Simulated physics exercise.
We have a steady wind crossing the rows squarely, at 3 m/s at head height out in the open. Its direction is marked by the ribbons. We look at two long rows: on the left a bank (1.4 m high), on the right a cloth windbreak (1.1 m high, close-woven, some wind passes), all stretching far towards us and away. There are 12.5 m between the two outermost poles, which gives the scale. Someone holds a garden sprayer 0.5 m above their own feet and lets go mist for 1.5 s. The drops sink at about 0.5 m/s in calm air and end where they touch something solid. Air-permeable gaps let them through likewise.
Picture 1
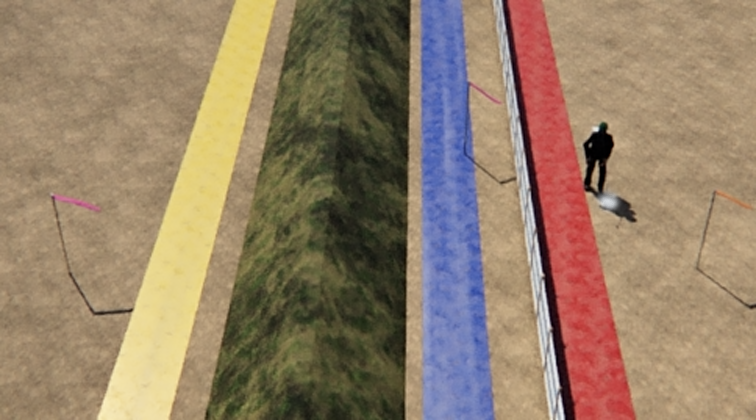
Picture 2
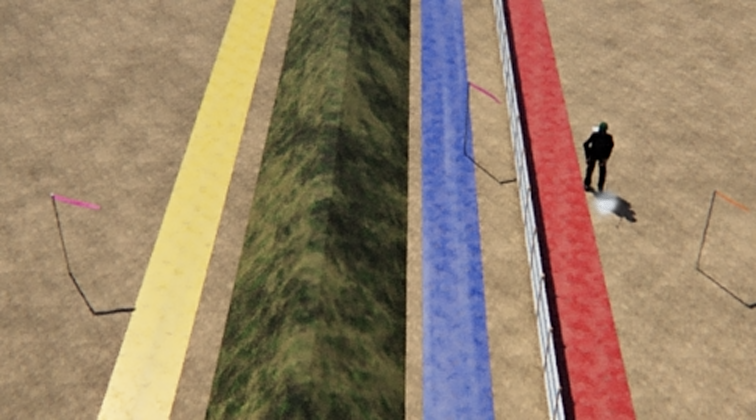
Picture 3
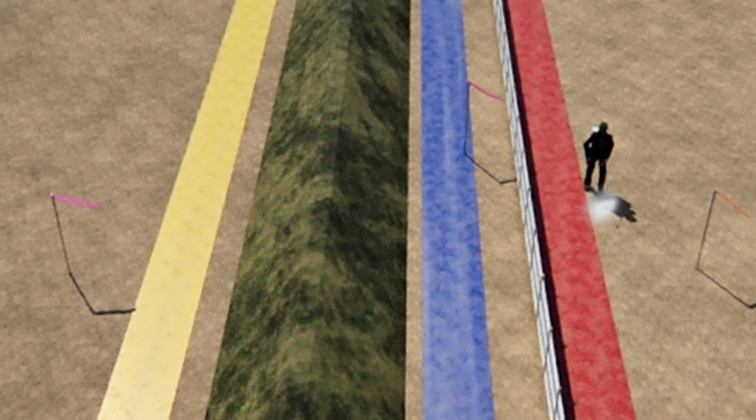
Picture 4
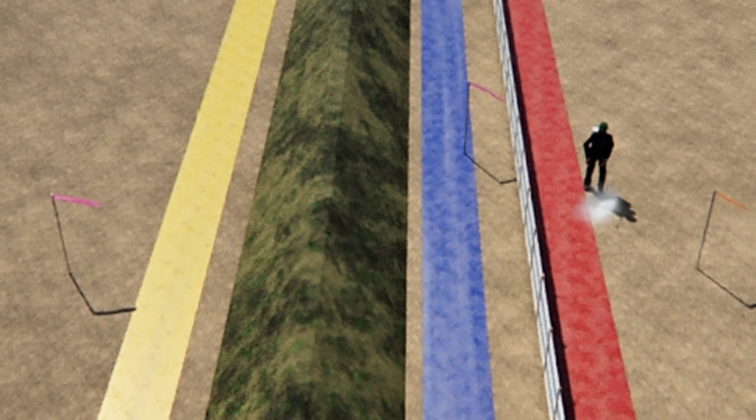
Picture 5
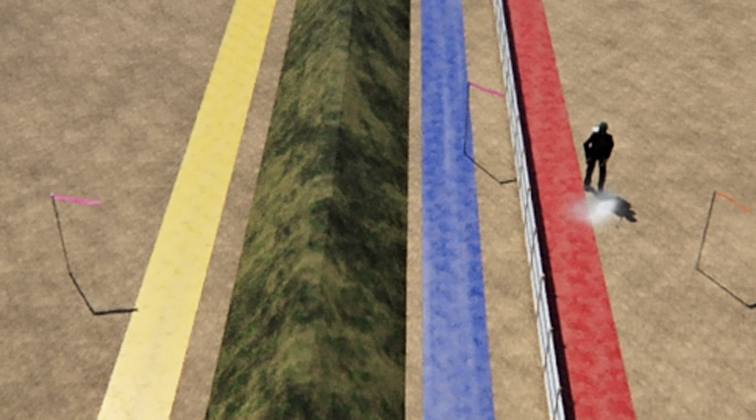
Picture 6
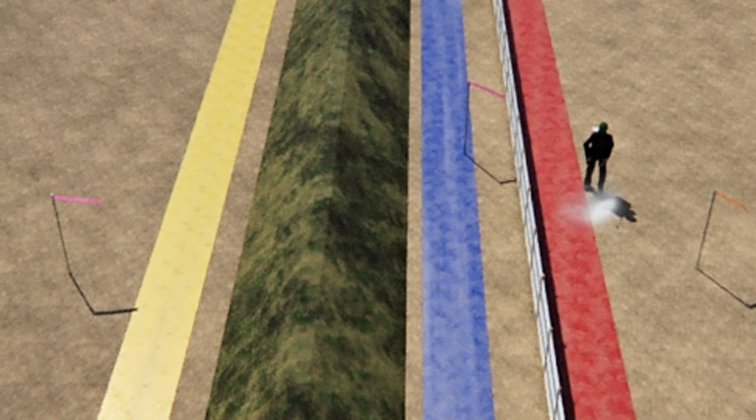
Person in dark clothes standing beside the red strip, releasing a small pale mist that spreads slightly leftward while ribbons flutter on poles.
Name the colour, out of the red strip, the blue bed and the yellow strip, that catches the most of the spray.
I would say red catches the most.
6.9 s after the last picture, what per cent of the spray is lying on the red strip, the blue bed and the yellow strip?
I'd put it near 65 % on red, 0 % on blue and 0 % on yellow.
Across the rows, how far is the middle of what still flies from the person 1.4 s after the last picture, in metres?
Reading: Near 0.5 m.
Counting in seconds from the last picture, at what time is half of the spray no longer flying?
About 0.8 seconds.
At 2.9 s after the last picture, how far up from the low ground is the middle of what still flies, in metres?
0.4 m.
Then, 1.4 s after the last picture, 29 % is in the air or yet to come; 0 % lies on the yellow strip, 48 % on the red strip and 0 % on the blue bed; the middle of what still flies is 0.3 m above the low ground, near (577, 204).
Then, 2.9 s after the last picture, 11 % is in the air or yet to come; 0 % lies on the yellow strip, 60 % on the red strip and 0 % on the blue bed; the middle of what still flies is 0.4 m above the low ground, near (555, 202).
Then, 6.9 s after the last picture, 2 % is in the air or yet to come; 0 % lies on the yellow strip, 63 % on the red strip and 0 % on the blue bed.
Then, 18.9 s after the last picture, 0 % is in the air or yet to come; 0 % lies on the yellow strip, 64 % on the red strip and 0 % on the blue bed.
Then, 43.9 s after the last picture, 0 % is in the air or yet to come; 0 % lies on the yellow strip, 64 % on the red strip and 0 % on the blue bed.
